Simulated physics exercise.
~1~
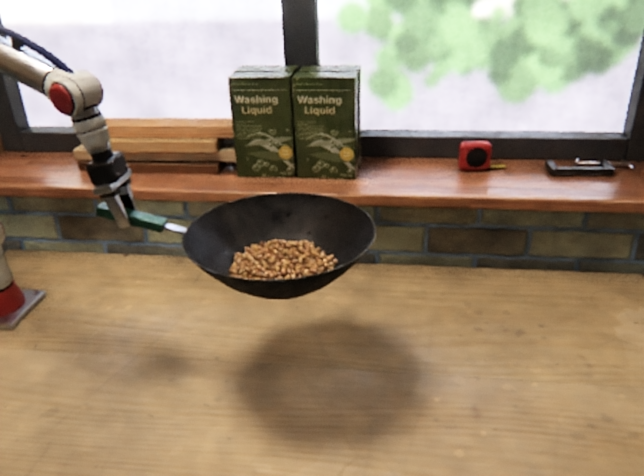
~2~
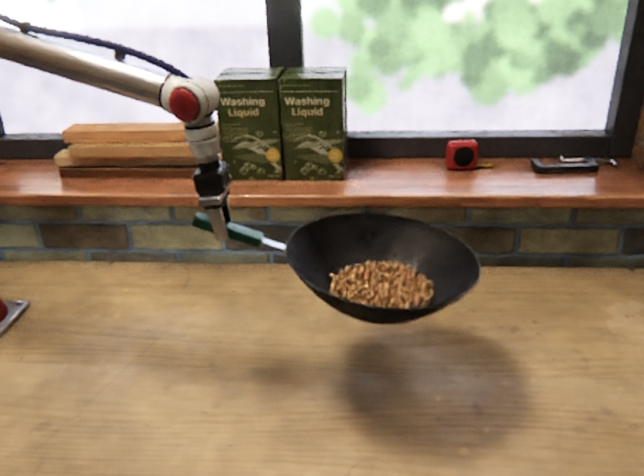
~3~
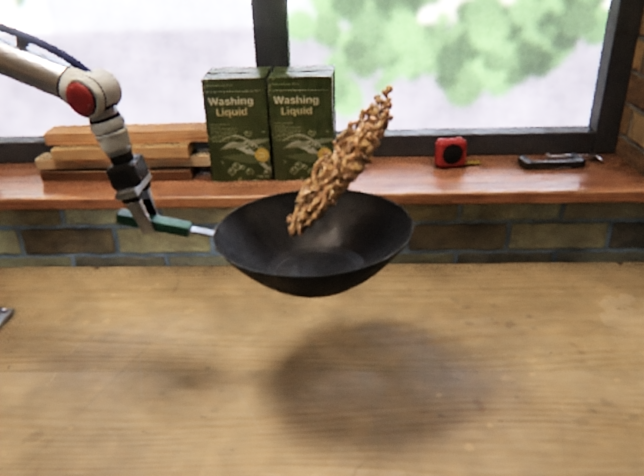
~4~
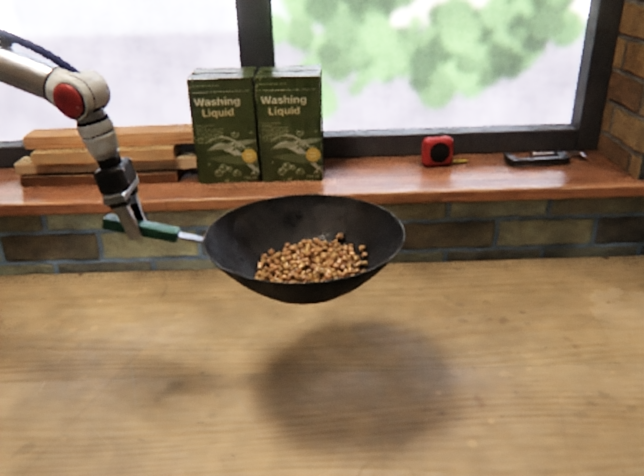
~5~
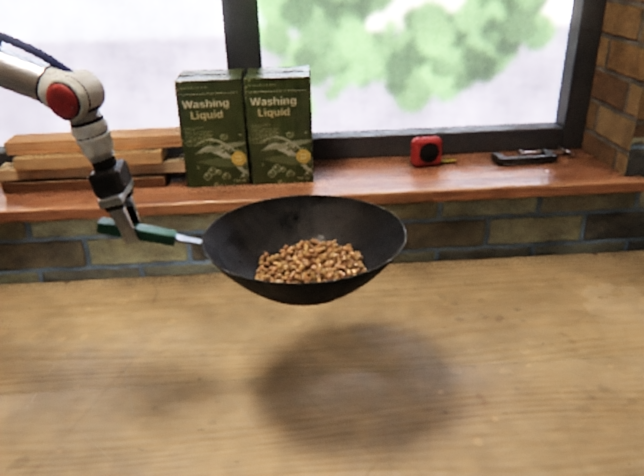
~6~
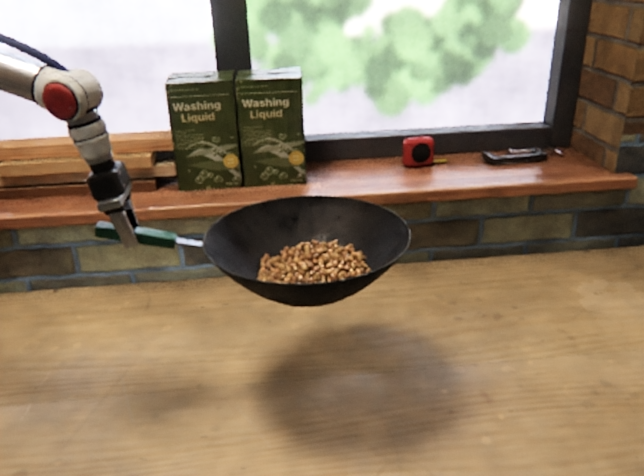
Robot arm holding a black wok of beans, thrusting it right, pulling back to toss them, then catching them and holding still.
